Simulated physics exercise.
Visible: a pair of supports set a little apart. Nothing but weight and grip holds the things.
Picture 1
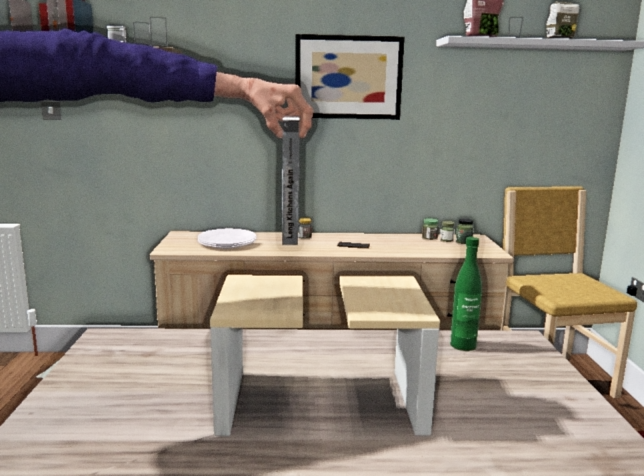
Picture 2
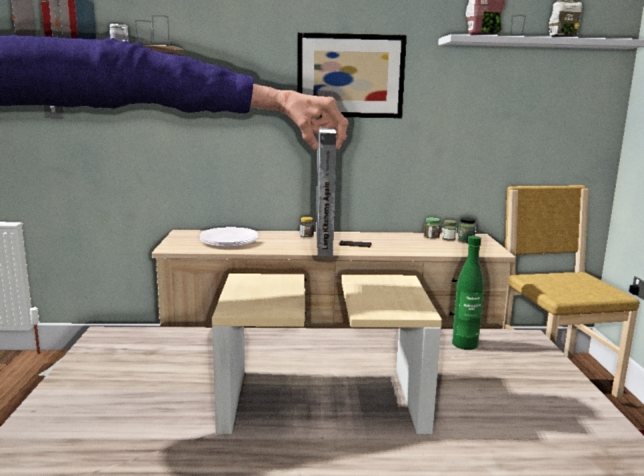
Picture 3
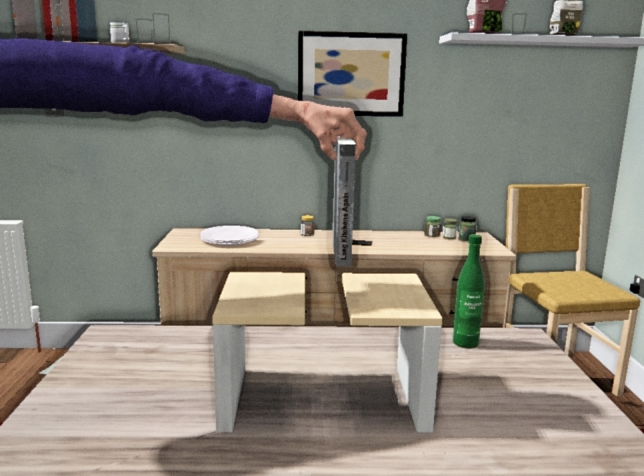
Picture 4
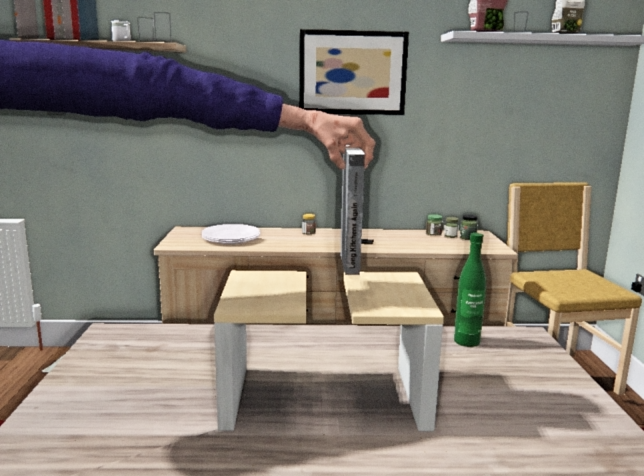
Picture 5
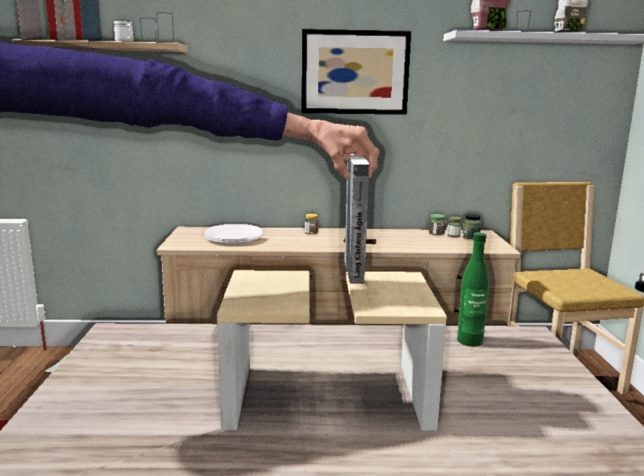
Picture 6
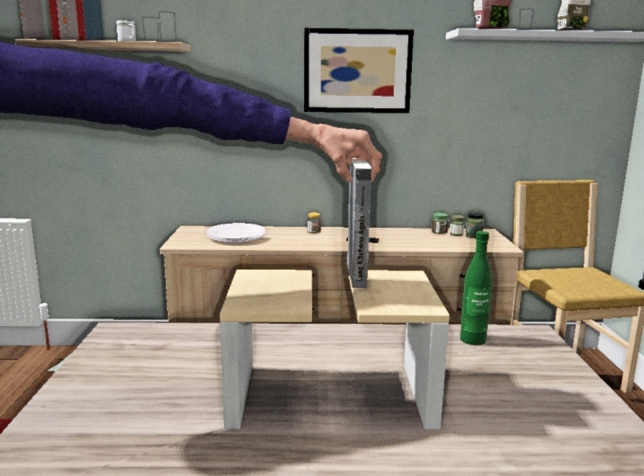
A purple-sleeved hand holding a grey book upright moves it right and lowers it near the gap between two wooden-topped supports.
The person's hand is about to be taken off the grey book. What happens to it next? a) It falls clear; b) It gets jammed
It gets jammed (b).
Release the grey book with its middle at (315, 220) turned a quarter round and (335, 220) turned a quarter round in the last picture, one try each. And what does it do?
On the first go it gets jammed, and on the second it gets jammed.
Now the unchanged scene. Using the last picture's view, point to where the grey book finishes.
Near (358, 236).
Then, 0.20 s later than the last frame, grey book moved a little near (358, 235).
Then, 0.30 s later than the last frame, grey book resting near (360, 235).
When it is over, both as before. End places, in pixels of the last picture, grey book near (358, 236). The book lodges.
